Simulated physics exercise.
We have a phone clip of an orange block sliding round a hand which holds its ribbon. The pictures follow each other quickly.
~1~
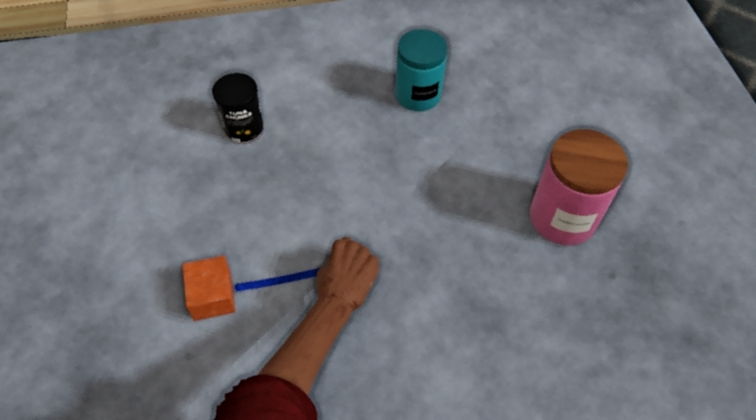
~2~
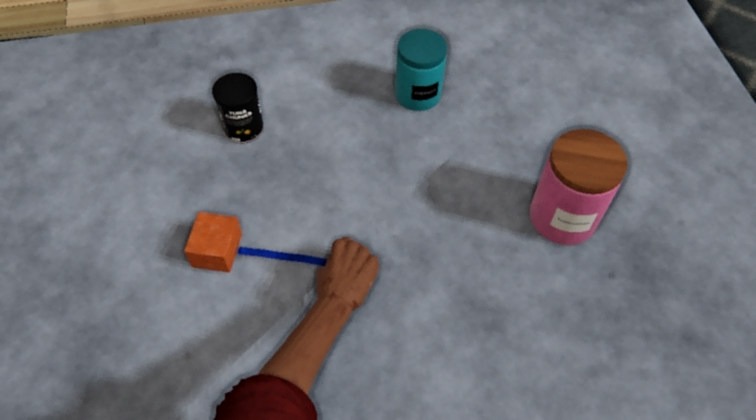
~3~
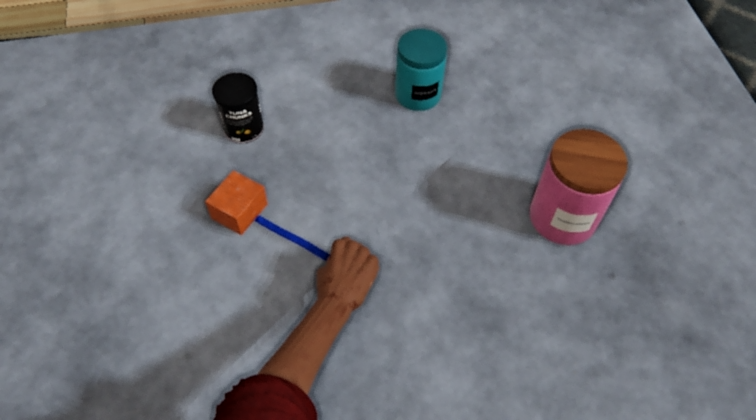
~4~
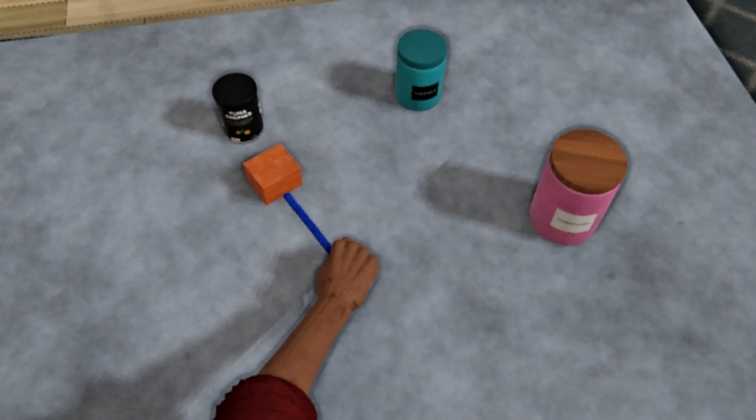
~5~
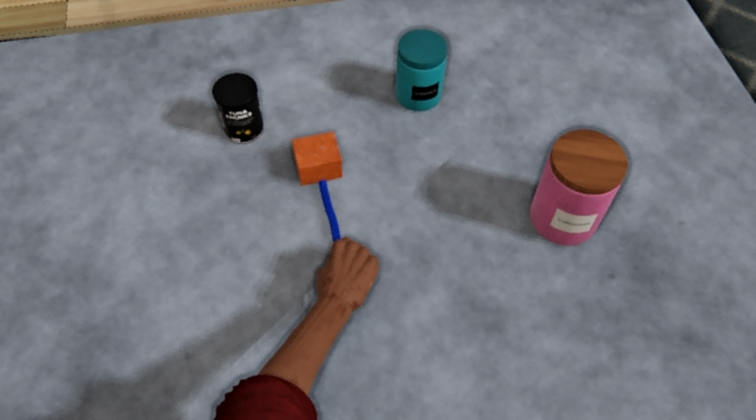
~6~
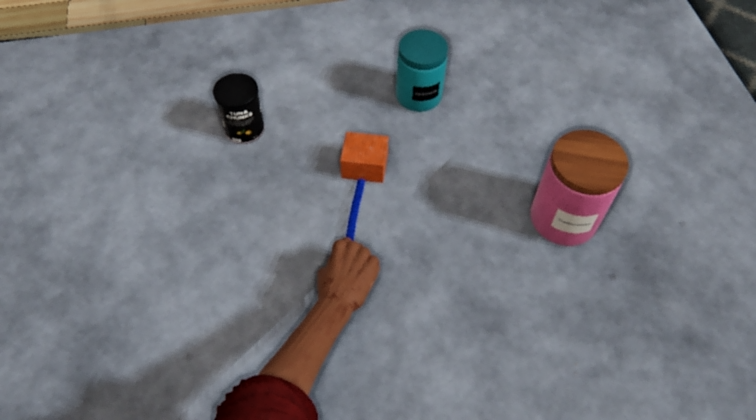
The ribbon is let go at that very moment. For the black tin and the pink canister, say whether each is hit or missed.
The black tin is missed, the pink canister is hit.
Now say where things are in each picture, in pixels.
In the first picture, orange block (206, 281); black tin (235, 89); pink canister (590, 158); turquoise jar (423, 46).
In the second picture, orange block (211, 234).
In the third picture, orange block (235, 194).
In the fourth picture, orange block (271, 165).
In the fifth picture, orange block (317, 149).
In the sixth picture, orange block (365, 148); black tin (235, 89); pink canister (591, 158); turquoise jar (423, 46); going round clockwise.
Then, 0.08 s past the final frame, block near (452, 177).
Then, 0.20 s past the final frame, block near (513, 191); pink canister tapped.
When it is over, block near (513, 191); pink canister tapped. The black tin escapes it and the pink canister is struck.
